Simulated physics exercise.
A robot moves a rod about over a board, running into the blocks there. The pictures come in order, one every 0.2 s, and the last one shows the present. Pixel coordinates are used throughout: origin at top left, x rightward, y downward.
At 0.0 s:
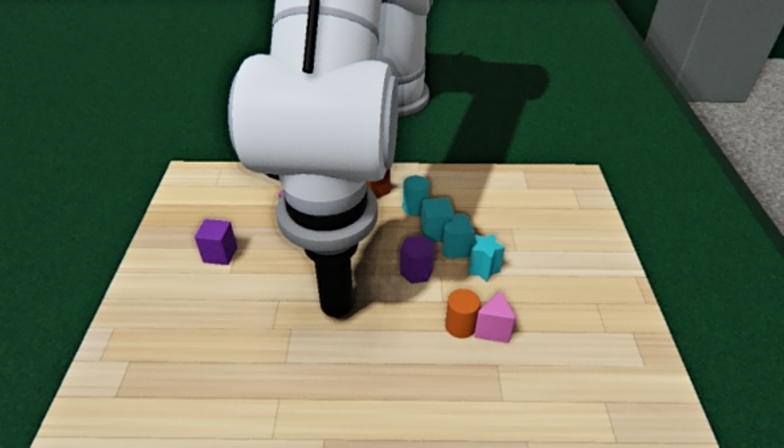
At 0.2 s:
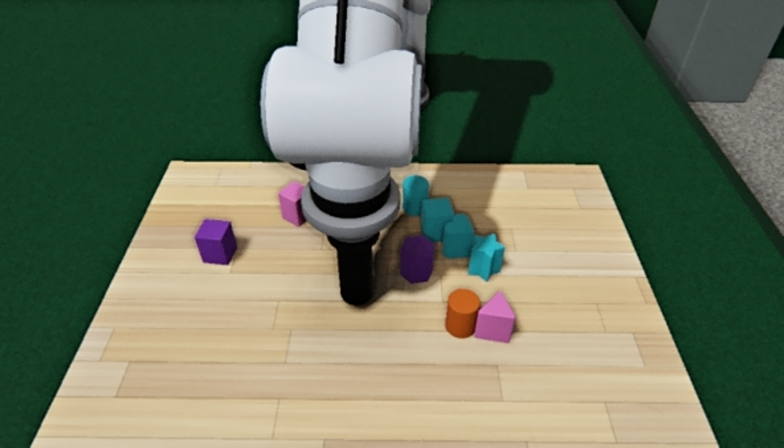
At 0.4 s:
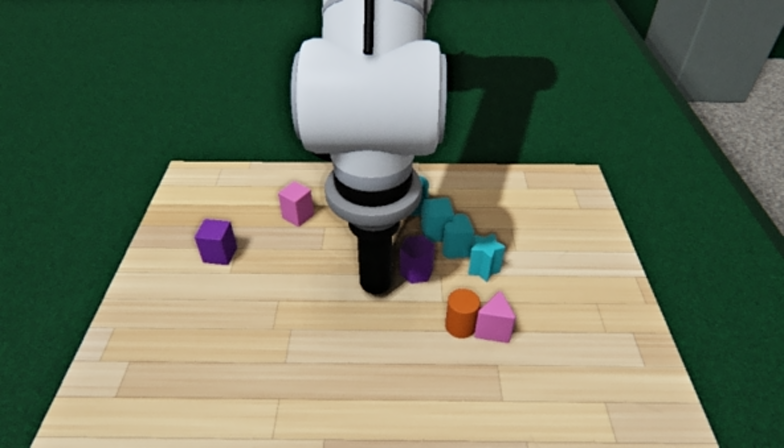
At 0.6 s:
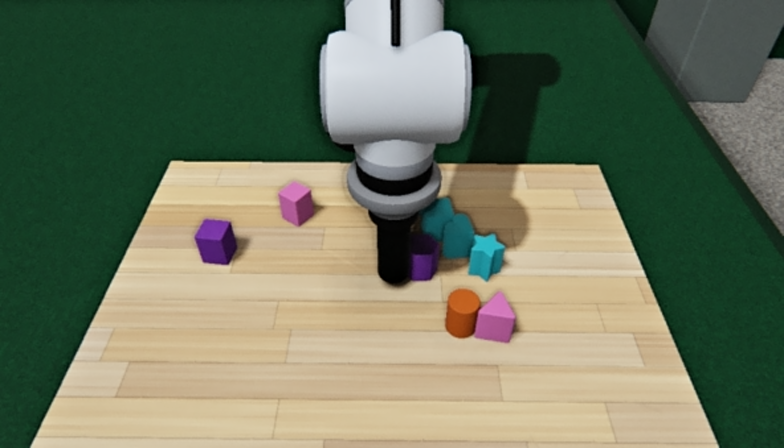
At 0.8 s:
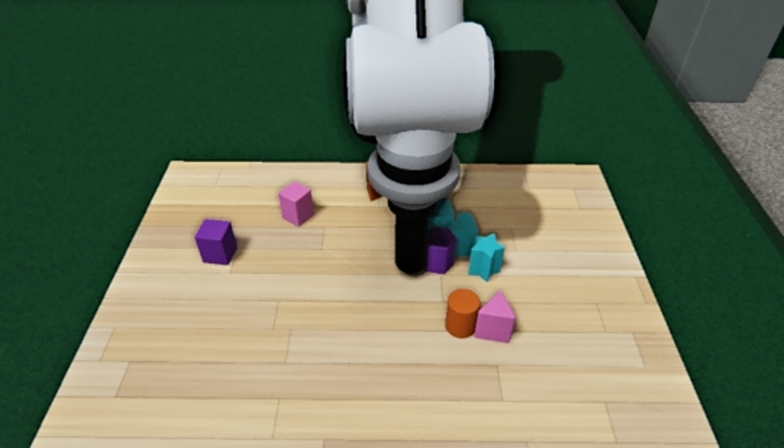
A robot arm slid its black rod rightward and slightly away across the wooden board, reached the dark purple block, and nudged it a little toward the turquoise pieces, while the other purple block stayed still.
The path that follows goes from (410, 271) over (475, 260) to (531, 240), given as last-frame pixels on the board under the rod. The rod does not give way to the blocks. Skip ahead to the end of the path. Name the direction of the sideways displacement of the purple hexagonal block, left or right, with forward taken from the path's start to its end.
Pushed left.
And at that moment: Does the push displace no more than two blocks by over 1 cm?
The answer is no.
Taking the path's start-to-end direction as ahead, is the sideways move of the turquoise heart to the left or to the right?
With start-to-end as forward, it shifts left.
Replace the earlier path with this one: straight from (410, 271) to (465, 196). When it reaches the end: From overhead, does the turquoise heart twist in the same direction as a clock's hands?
No.
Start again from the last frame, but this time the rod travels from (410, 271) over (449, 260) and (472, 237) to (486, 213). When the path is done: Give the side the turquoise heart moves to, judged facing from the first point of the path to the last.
Right side.
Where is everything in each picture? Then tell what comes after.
In the first picture, tip of the rod at (337, 306), middles of tops, turquoise square piece at (438, 207), purple hexagonal block at (418, 246), turquoise heart at (460, 224), turquoise star block at (488, 244).
In the second picture, rod at (357, 294), nothing pushed.
In the third picture, rod at (376, 283), nothing pushed.
In the fourth picture, rod at (393, 273), purple hexagonal block at (422, 244).
In the fifth picture, rod at (410, 263), turquoise square piece at (438, 207), purple hexagonal block at (440, 237), turquoise heart at (464, 223), turquoise star block at (488, 244).
On the path given first. One third of the way, rod at (456, 257); purple hexagonal block at (477, 222), turned 40° anticlockwise; turquoise heart at (493, 208), turned 25° clockwise; turquoise star block at (493, 242), turned 40° clockwise.
Two thirds of the way, rod at (497, 246); purple hexagonal block at (499, 208), turned 65° anticlockwise; turquoise heart at (507, 192), turned 25° clockwise; turquoise star block at (522, 243), turned 110° clockwise.
At the end, rod at (533, 233); turquoise square piece unmoved; purple hexagonal block at (502, 203), turned 95° anticlockwise; turquoise heart at (507, 187), turned 40° clockwise; turquoise star block at (527, 242), turned 135° clockwise.
